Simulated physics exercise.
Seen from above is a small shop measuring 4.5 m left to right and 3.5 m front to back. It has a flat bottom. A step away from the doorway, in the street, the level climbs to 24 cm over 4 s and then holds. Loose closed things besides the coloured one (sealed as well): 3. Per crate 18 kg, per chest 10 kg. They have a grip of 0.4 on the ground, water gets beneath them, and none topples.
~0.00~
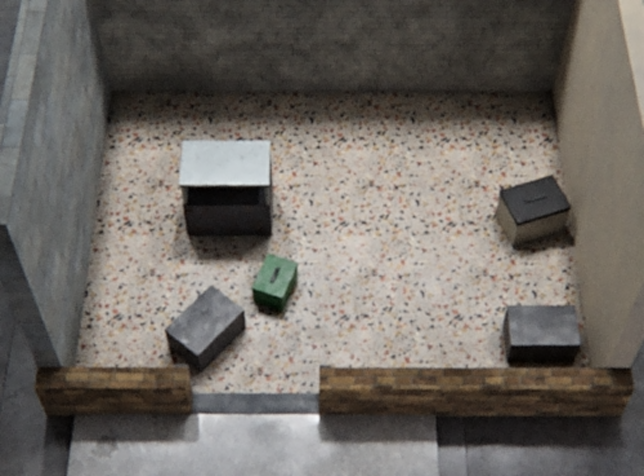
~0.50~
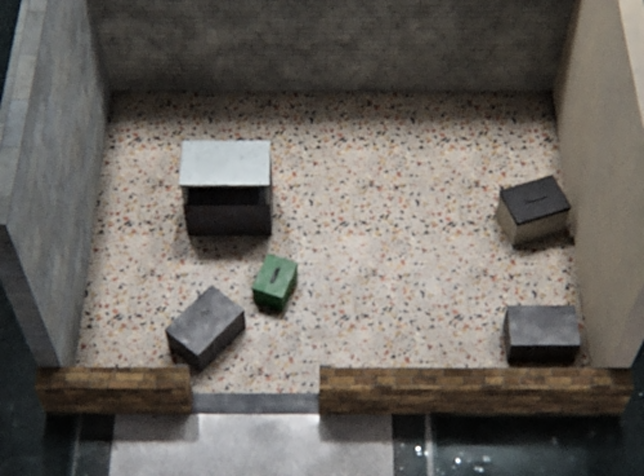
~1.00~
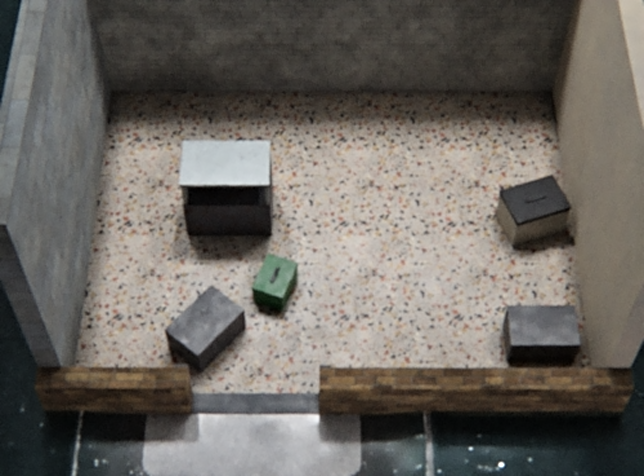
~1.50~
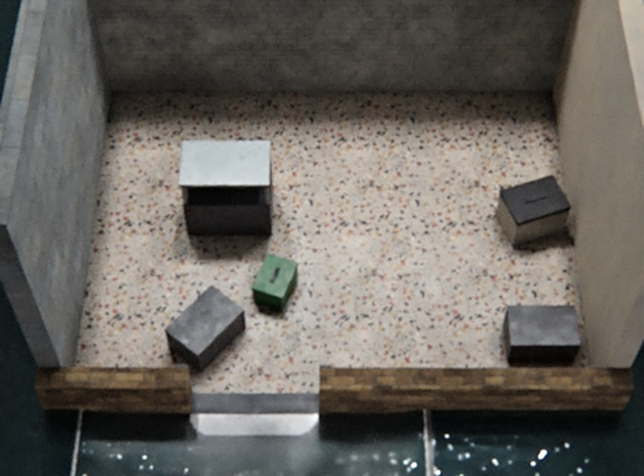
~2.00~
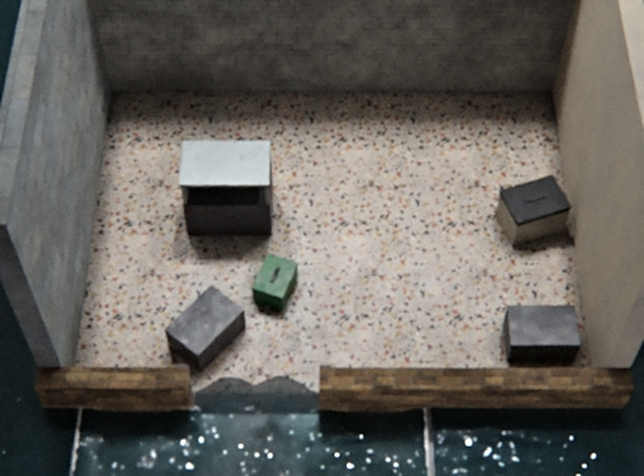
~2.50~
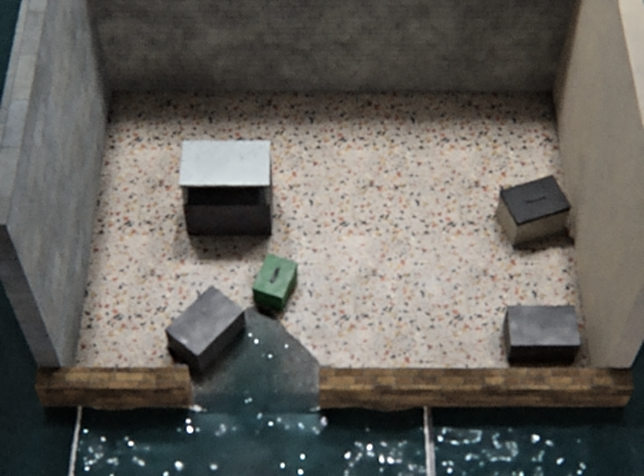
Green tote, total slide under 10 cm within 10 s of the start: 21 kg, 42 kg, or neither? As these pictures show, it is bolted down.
42 kg.
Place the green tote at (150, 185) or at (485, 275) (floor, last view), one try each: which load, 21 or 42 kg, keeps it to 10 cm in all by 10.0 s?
Try by try, any option works; any option works.
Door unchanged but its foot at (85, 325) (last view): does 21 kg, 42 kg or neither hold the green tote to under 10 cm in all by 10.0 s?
Then only the heavier mass works.
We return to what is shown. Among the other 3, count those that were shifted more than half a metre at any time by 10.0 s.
The tally stands at 1.
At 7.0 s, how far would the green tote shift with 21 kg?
Shift: Roughly 30 cm.
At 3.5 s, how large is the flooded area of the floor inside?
Close to 2.5 m2, I'd say.
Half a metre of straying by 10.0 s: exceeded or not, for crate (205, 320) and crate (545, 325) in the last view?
Beyond, below.
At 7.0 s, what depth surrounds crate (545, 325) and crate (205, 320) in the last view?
I'd put it at 2 cm and 8 cm respectively.
After 3.5 s the green tote would be 0 cm from its start with 21 kg and 0 cm from its start with 42 kg; 5 cm of water round it then.
After 4.5 s the green tote would be 6 cm from its start with 21 kg and 0 cm from its start with 42 kg; 7 cm of water round it then.
After 7.0 s the green tote would be 26 cm from its start with 21 kg and 0 cm from its start with 42 kg; 8 cm of water round it then.
After 10.0 s the green tote would be 97 cm from its start with 21 kg and 0 cm from its start with 42 kg; 9 cm of water round it then.
